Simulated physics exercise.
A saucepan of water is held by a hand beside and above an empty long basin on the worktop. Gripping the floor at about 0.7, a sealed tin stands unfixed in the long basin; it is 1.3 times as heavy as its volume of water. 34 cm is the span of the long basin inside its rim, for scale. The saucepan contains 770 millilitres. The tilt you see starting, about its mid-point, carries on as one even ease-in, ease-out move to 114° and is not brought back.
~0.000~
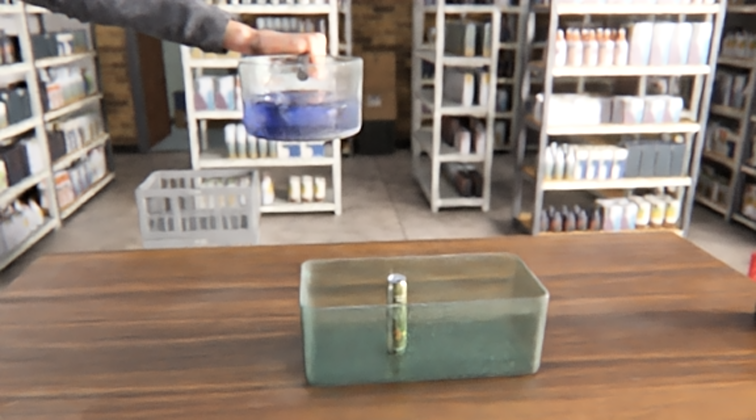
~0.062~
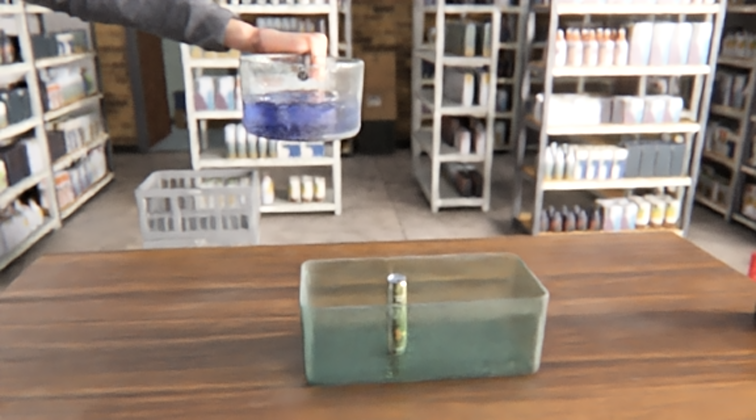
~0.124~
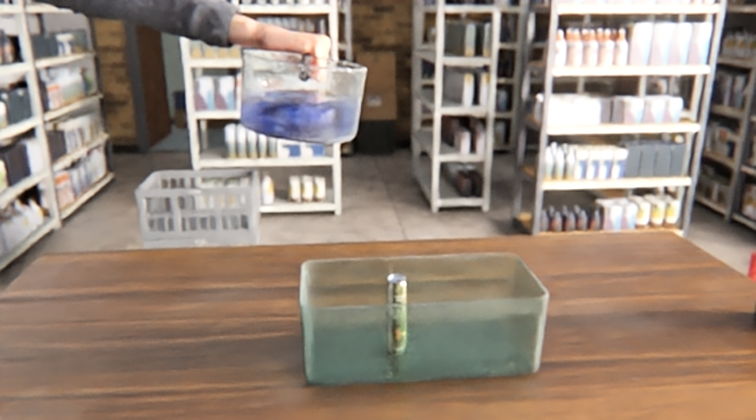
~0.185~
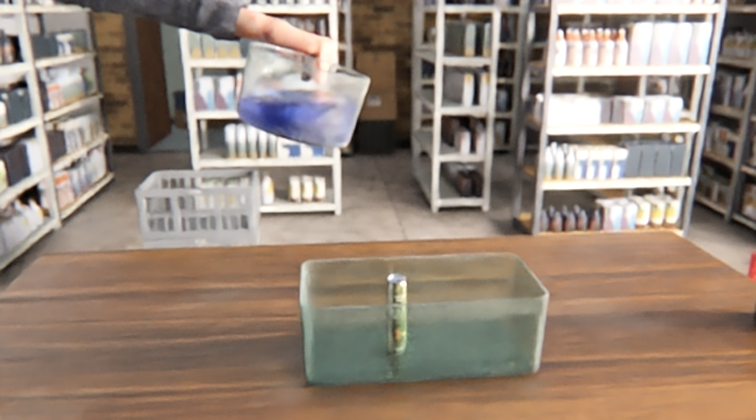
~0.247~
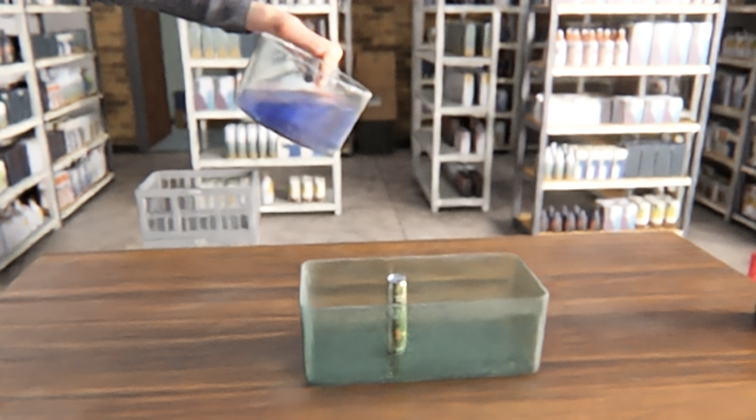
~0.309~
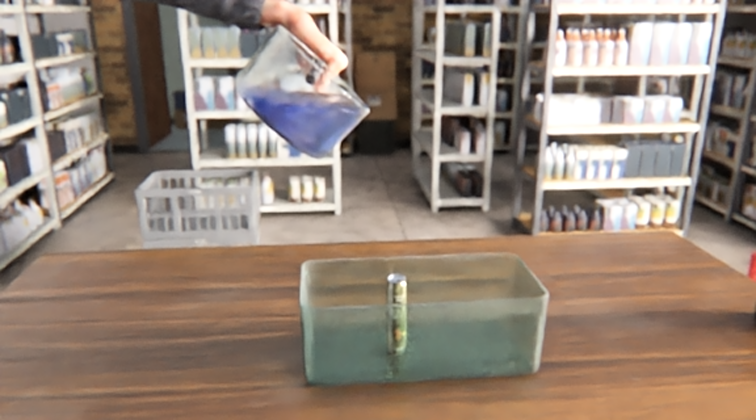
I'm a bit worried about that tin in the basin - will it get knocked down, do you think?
It is tipped over.
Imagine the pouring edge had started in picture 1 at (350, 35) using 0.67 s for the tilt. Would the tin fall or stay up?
Result: Tin tipped over.
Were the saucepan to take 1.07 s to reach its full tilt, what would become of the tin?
Tips over.
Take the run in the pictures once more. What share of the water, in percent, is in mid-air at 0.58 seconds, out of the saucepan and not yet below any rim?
Close to 62 in a hundred.
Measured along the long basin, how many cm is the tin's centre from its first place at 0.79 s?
Around 0 centimetres.
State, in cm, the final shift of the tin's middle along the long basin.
It finishes around 9.0 cm from where it began.
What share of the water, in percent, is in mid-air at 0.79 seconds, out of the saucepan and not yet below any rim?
Roughly 18 %.
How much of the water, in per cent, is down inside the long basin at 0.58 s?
Close to 7 in a hundred.
By 0.58 s the tilt is 103° and 30 per cent is still to pour; the tin stands where it began.
By 0.79 s the tilt is 114° and 6 per cent is still to pour; the tin stands where it began.
By 1.00 s the tilt is 114° and 0 per cent is still to pour; the tin leans 12°.
By 1.23 s the tilt is 114° and 0 per cent is still to pour; the tin lies on its side.
At rest the tin lies on its side.
